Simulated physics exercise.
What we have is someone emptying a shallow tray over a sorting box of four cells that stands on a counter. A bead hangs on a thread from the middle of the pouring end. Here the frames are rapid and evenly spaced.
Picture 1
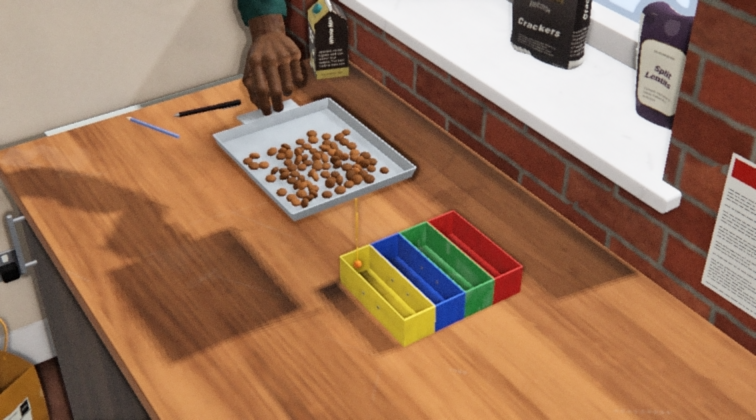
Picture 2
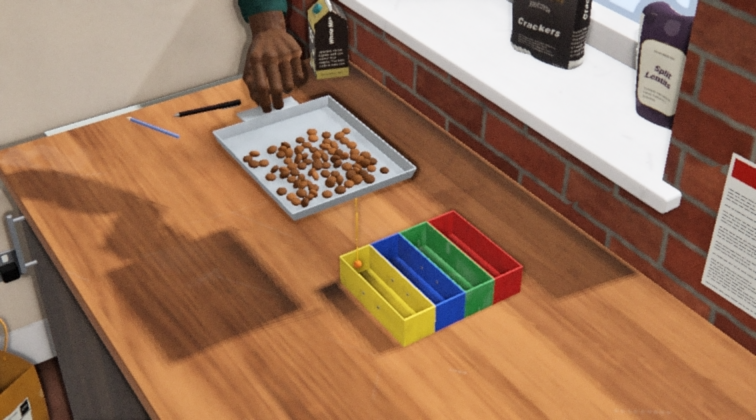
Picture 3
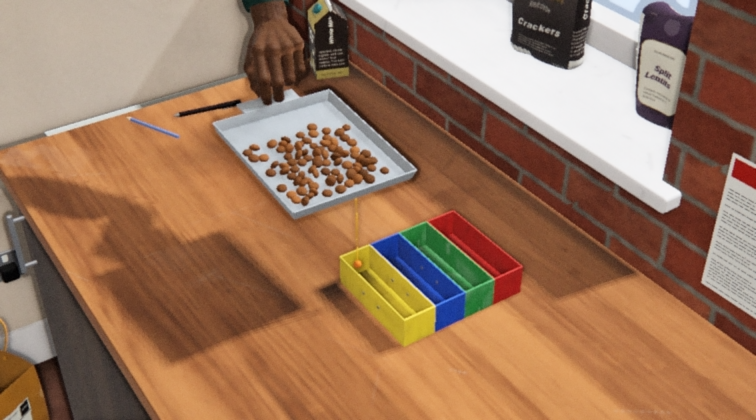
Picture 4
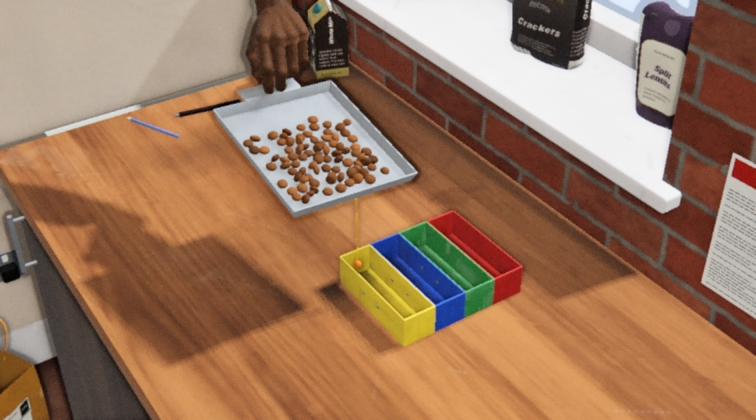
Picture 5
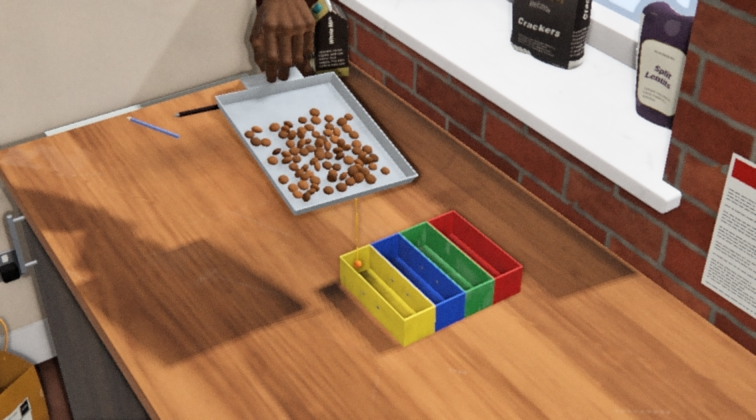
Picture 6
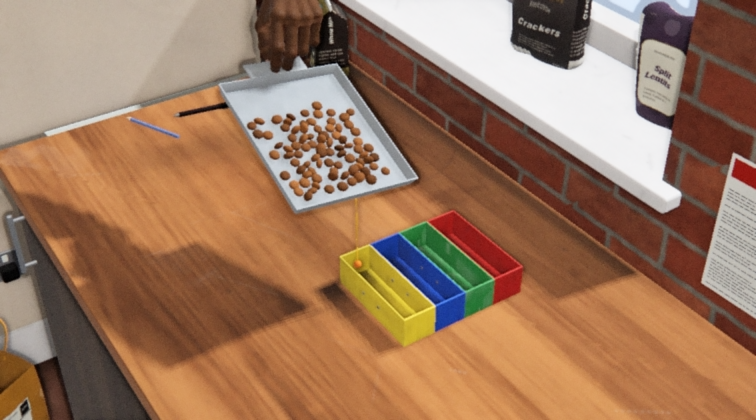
A shallow grey tray of brown kibble, gripped by a hand at its far edge, sits above a wooden counter beside a brick wall and windowsill, seen from above at an angle. In front is a box with yellow, blue, green and red cells, a small orange bead hanging over the yellow. The hand raises the tray's far end, tilting it toward the near right corner, while the camera stays still.
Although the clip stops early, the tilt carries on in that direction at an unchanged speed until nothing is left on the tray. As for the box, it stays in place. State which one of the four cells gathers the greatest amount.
It is the blue cell.
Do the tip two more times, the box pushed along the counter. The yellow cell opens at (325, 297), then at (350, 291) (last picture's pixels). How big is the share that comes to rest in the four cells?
Try 1: Some 90 %; try 2: Some 100 %.
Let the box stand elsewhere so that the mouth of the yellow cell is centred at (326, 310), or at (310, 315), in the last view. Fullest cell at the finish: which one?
Try one: The red cell; try two: That red cell.
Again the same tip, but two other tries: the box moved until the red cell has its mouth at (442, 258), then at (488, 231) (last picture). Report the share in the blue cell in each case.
20, then 30 %.
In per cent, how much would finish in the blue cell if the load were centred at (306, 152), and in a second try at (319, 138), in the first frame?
It comes to about 50 per cent the first time and about 60 per cent the second.
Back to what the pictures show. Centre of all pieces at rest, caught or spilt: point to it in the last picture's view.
Close to (411, 290).
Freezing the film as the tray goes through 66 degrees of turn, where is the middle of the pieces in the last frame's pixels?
Roughly at (378, 180).
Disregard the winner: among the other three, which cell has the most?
Number two is the cell in yellow.
Just after the last frame, tray tipped steeply; the larger part on the tray; just a few in the green cell; about a tenth falling or outside the box.
A moment on, tray tipped past a quarter turn; just a few on the tray; roughly a third in the blue cell; roughly a quarter in the yellow cell; about a tenth in the green cell; roughly a quarter falling or outside the box.
Further on, tray tipped past a quarter turn; roughly half in the blue cell; roughly a third in the yellow cell; about a tenth in the green cell; just a few in the red cell; about a tenth falling or outside the box.
When it is over, tray tipped past a quarter turn; roughly half in the blue cell; roughly a third in the yellow cell; about a tenth in the green cell; just a few in the red cell; about a tenth outside the box.
